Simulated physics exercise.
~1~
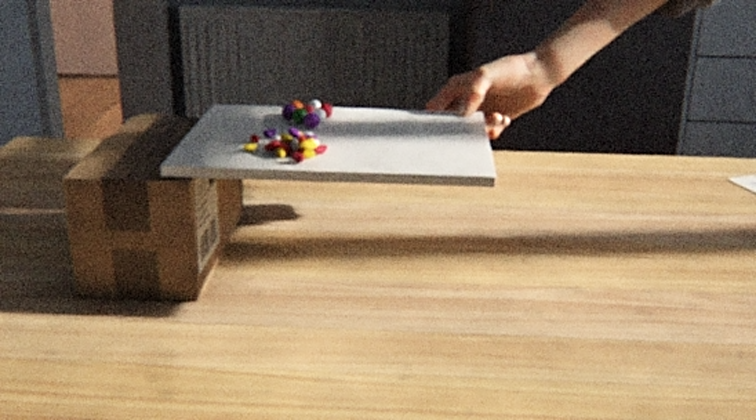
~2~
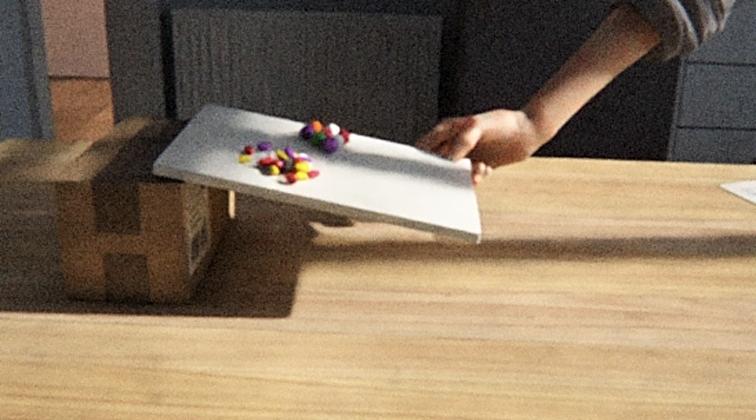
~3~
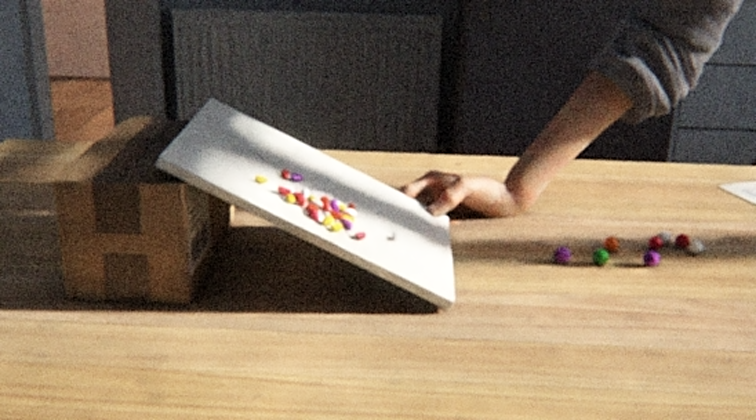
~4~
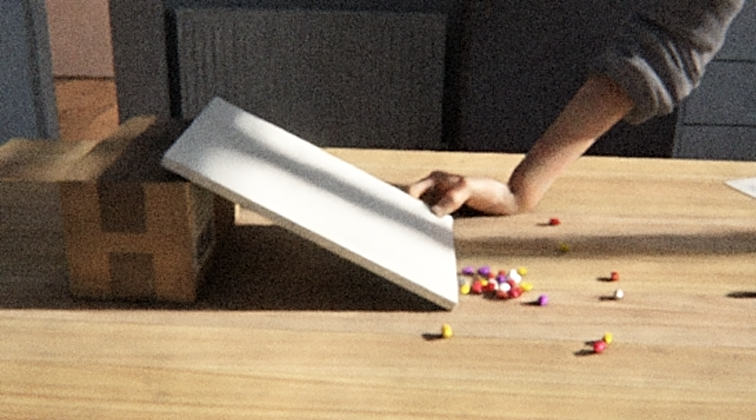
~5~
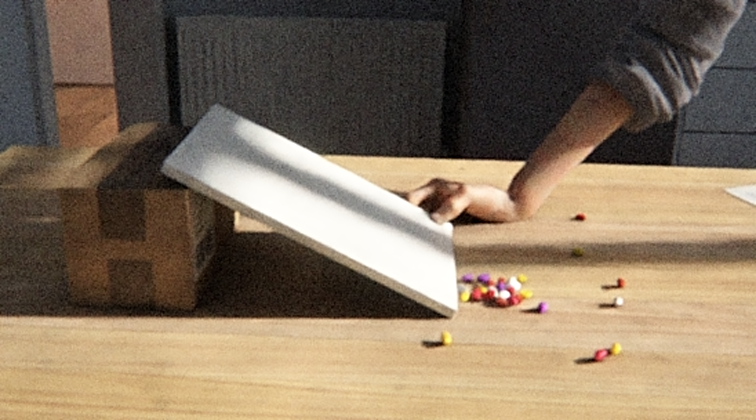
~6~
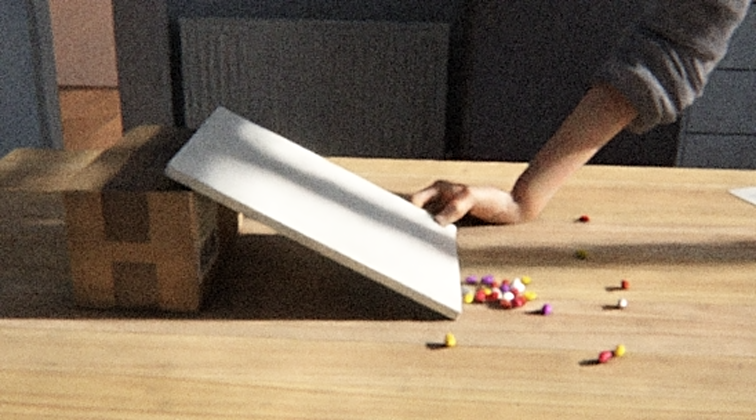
In the video, a hand lowers the right end of a white board propped on a cardboard box, and the far group of colorful balls rolls off rightward out of view before the nearer small candy-like pieces slide down, most settling near the board's foot with several scattered beyond.
